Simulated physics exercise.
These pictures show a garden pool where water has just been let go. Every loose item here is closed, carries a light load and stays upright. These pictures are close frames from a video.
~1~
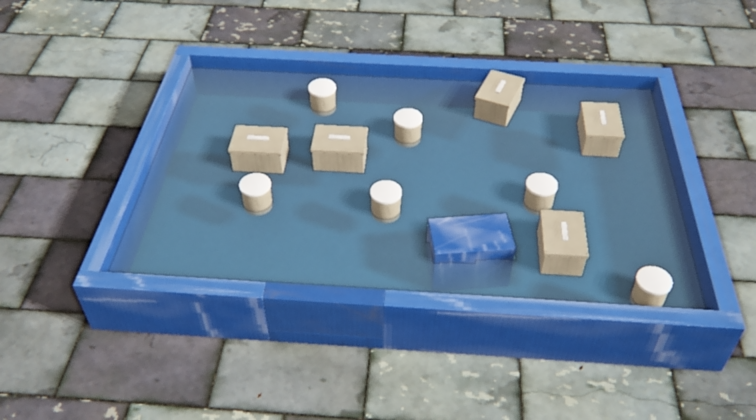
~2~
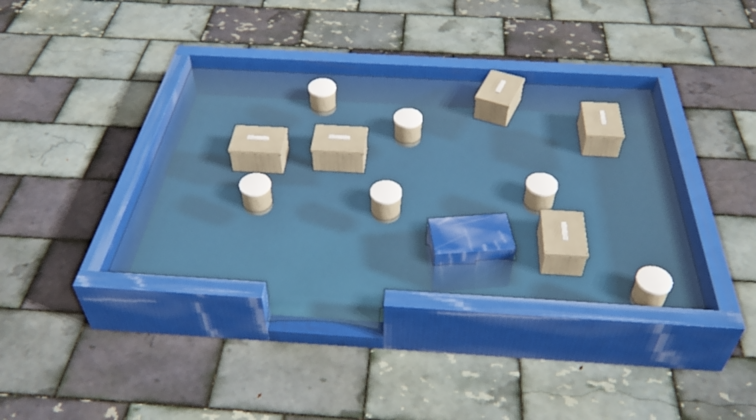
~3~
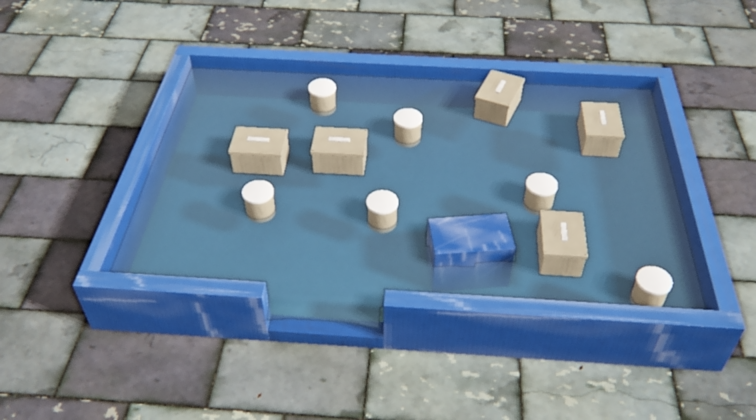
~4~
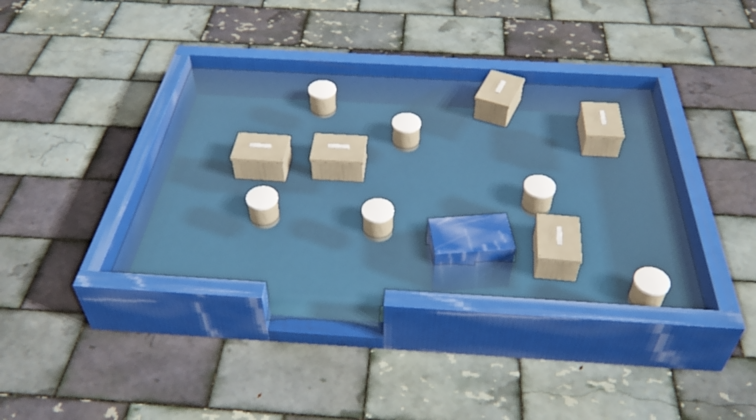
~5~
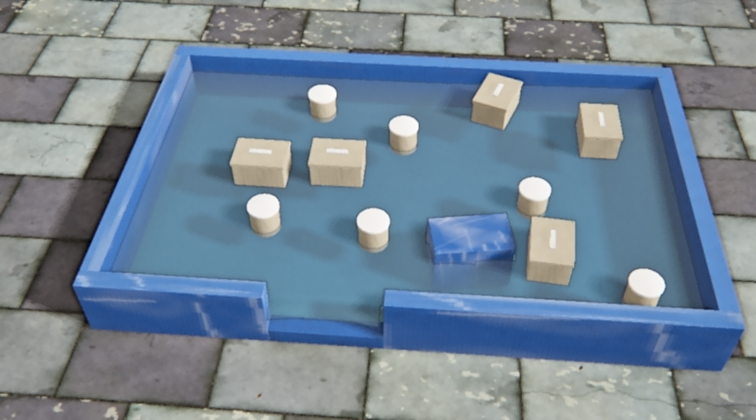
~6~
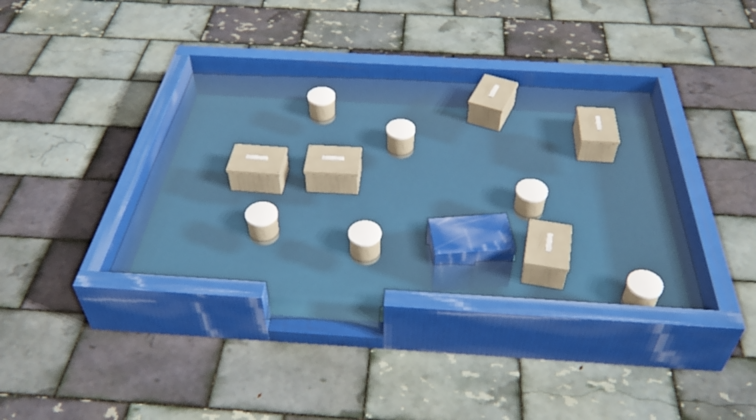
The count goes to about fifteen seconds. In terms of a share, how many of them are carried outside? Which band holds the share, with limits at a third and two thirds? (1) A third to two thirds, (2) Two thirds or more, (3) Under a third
(1) A third to two thirds.
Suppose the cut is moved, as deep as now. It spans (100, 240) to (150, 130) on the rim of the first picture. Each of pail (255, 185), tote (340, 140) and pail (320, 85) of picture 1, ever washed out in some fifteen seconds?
Item one gets away, item two gets away, item three gets away.
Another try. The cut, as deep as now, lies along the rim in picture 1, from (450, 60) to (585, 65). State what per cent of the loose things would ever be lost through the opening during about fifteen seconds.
That comes to around 60 per cent.
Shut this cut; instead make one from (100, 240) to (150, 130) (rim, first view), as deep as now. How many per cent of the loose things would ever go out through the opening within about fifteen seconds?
Share: Near 50 %.
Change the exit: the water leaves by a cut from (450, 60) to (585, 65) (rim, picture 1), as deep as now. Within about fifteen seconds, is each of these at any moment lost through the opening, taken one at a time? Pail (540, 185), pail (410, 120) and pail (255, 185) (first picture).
The first one exits, the second exits, the third never exits.
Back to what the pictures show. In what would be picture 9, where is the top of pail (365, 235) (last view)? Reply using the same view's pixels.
Approximately at pixel (338, 286).
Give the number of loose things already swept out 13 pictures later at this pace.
The count is 2.
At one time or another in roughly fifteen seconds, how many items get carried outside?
5.
A moment on, 0 of 11 are out; 11 afloat.
Next, 2 of 11 are out; 9 afloat.
Later, 4 of 11 are out; 7 afloat.
In the end, 5 of 11 are out; 6 afloat.
